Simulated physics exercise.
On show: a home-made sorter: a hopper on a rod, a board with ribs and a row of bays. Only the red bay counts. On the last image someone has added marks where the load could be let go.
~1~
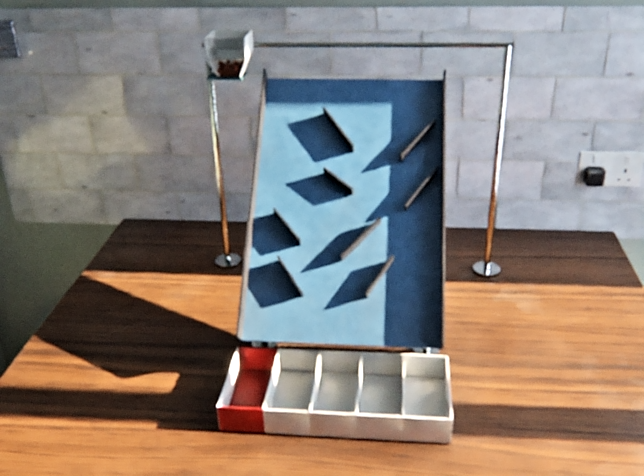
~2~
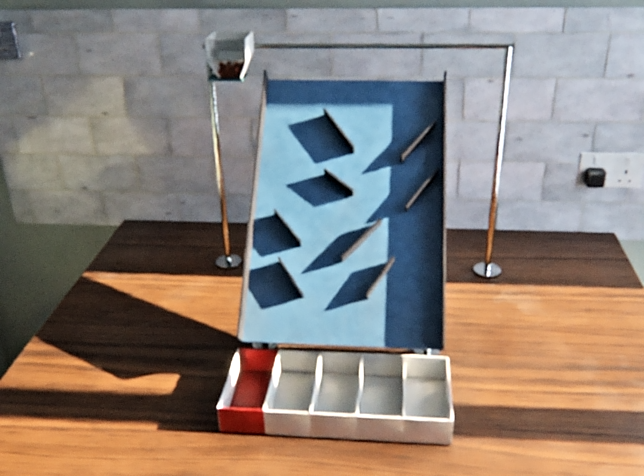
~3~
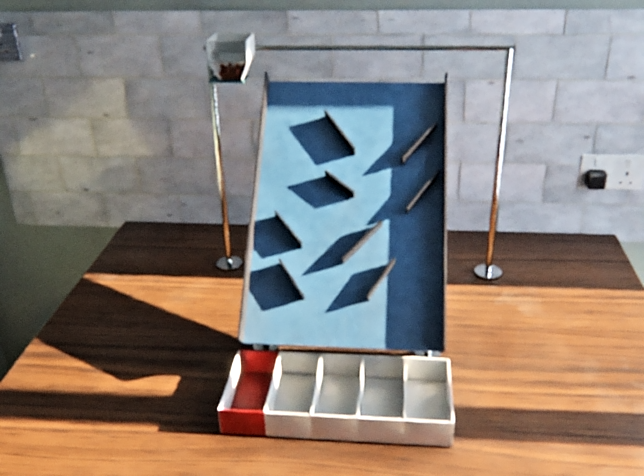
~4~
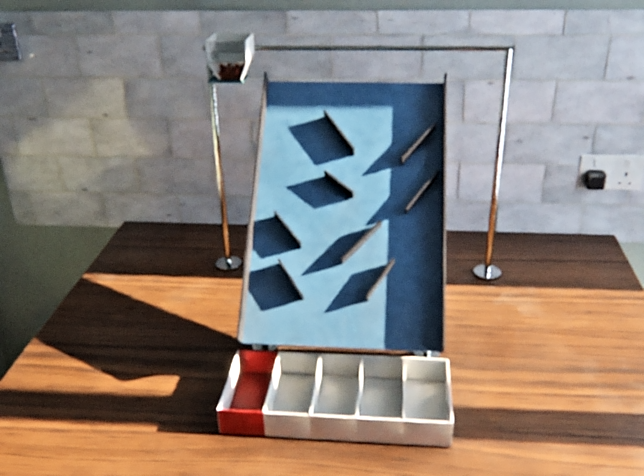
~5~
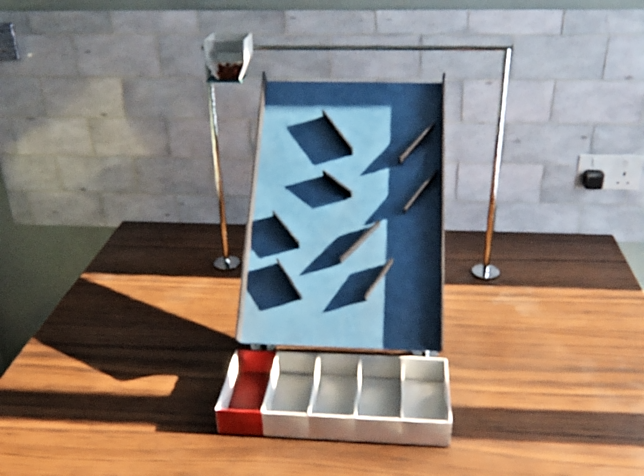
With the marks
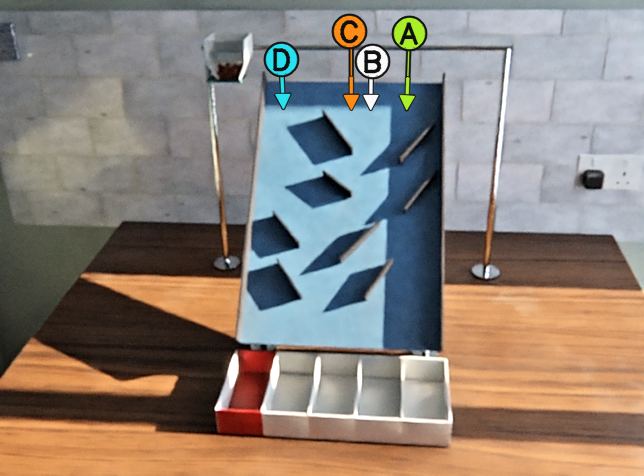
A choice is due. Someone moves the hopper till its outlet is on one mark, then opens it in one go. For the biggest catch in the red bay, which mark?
D is best.
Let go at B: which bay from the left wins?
The second.
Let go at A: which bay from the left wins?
The second from the left.
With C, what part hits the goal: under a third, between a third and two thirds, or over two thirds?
Under a third.
On the marked copy, mark A meets the board at (406, 104); mark B meets the board at (370, 104); mark C meets the board at (351, 104); mark D meets the board at (283, 103).
If A is chosen, none in the red bay, all in other bays.
If B is chosen, none in the red bay, nearly all in other bays.
If C is chosen, none in the red bay, nearly all in other bays, a small part outside the box.
If D is chosen, about a third in the red bay, about half in other bays, about a quarter outside the box.
